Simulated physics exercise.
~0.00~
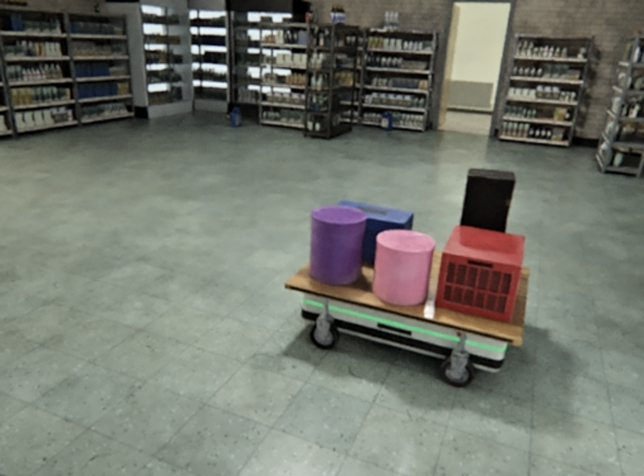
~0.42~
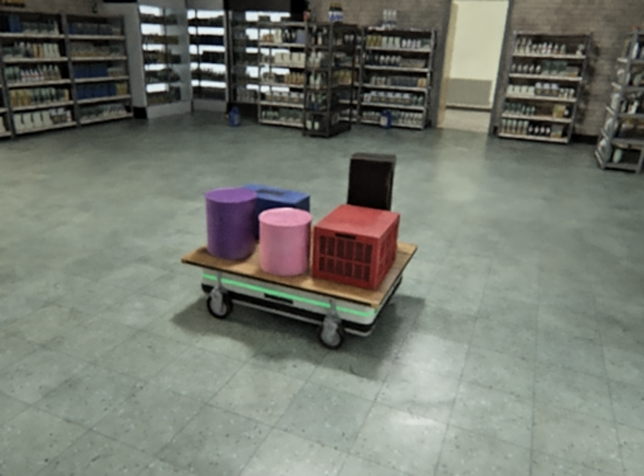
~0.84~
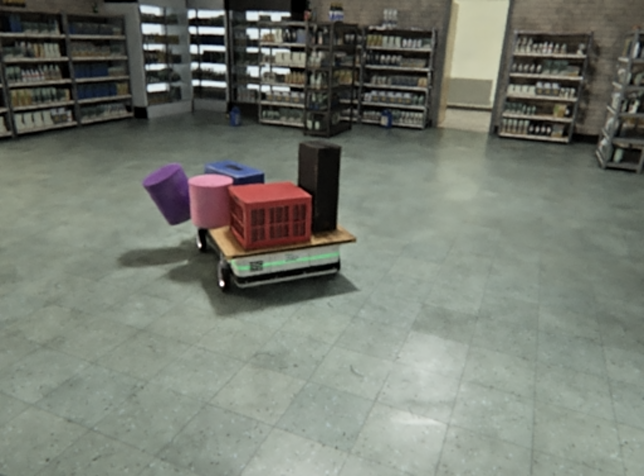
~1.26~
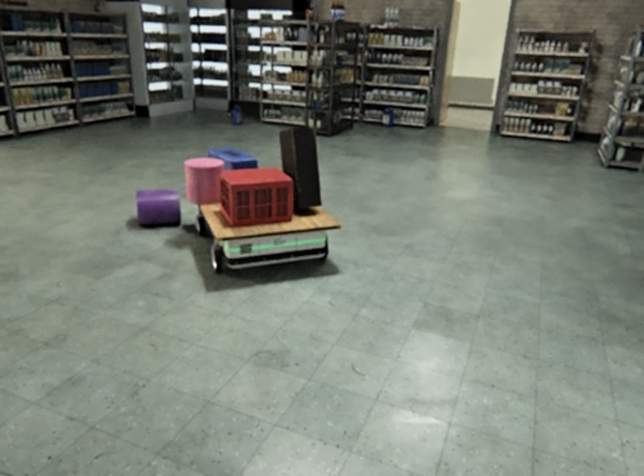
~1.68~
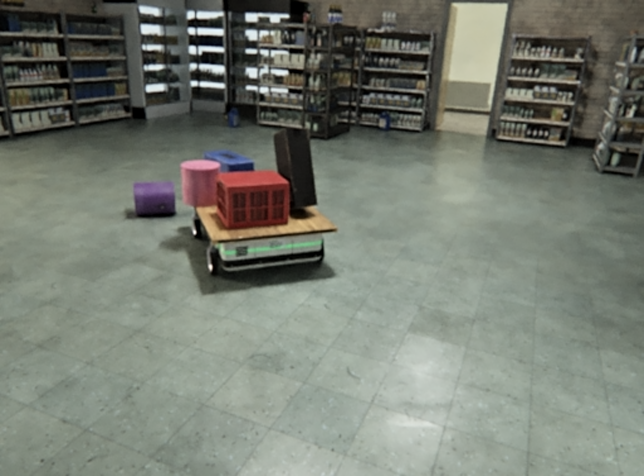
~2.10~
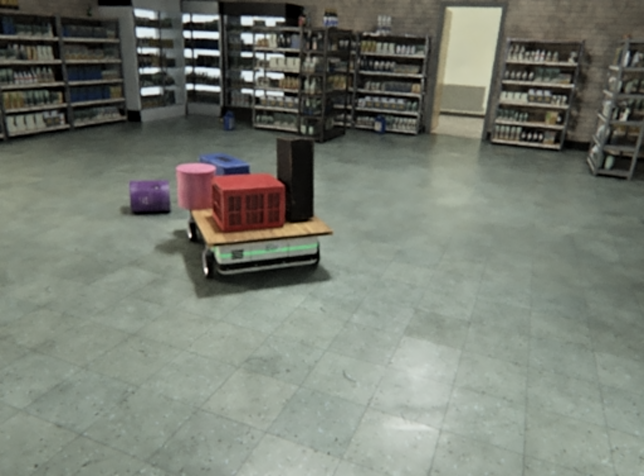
At the start, a low wheeled cart carries a purple pail, a pink pail, a blue toolbox, a red crate and an upright black box across the tiled floor of a room lined with shelves. It rolls left and away from the viewer, then swings around in a turn. As it turns, the purple pail tips off the far left edge and lands on its side on the floor. The cart comes to a halt, and the black box leans, then stands upright again. At the end, the purple pail lies left of the cart, while the other four items remain aboard.
